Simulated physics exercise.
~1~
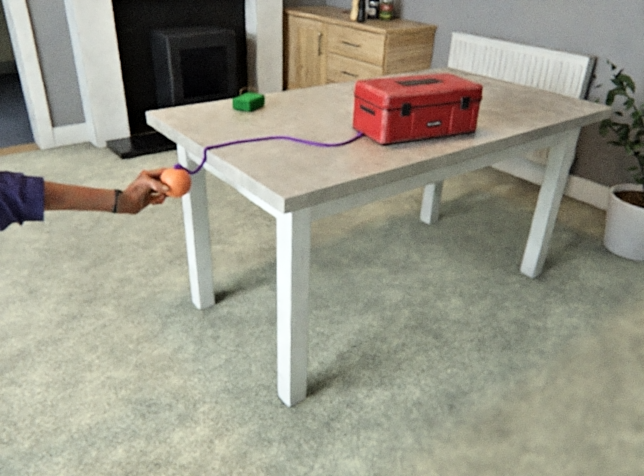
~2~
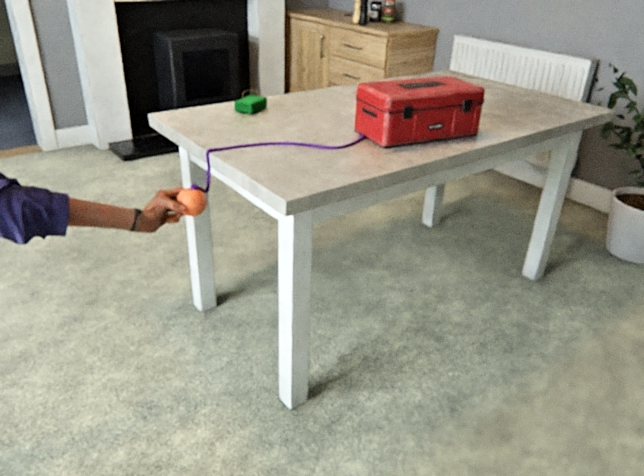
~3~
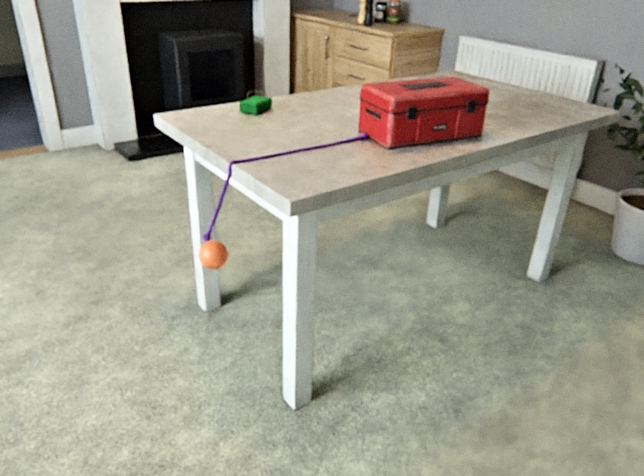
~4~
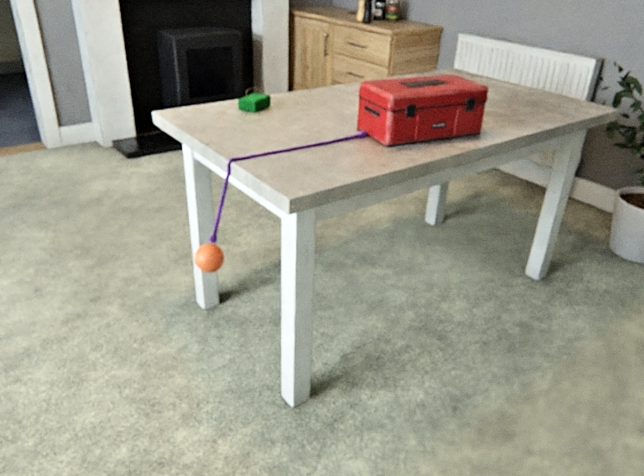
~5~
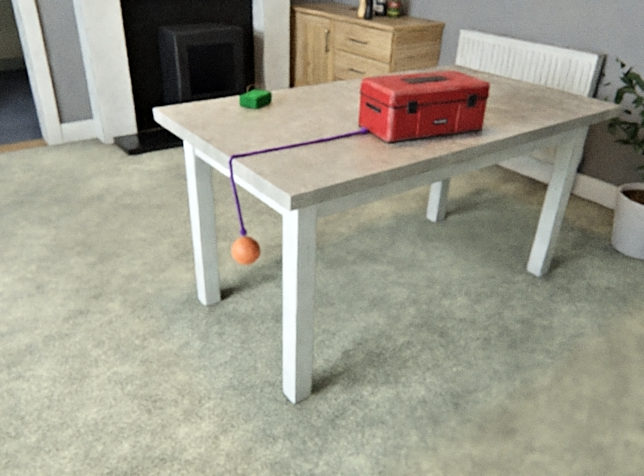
An orange ball-like object on a purple cord is held by a hand just off the near left end of a pale-topped table. The cord runs across the tabletop to a red toolbox, while a small green object sits farther back. The hand shifts slightly right and down, then lets go and leaves the view. The orange object drops a short way until the cord, bent over the table's edge, pulls straight. It swings gently and moves to the right, ending suspended above the carpet, with the toolbox and green object still in place.
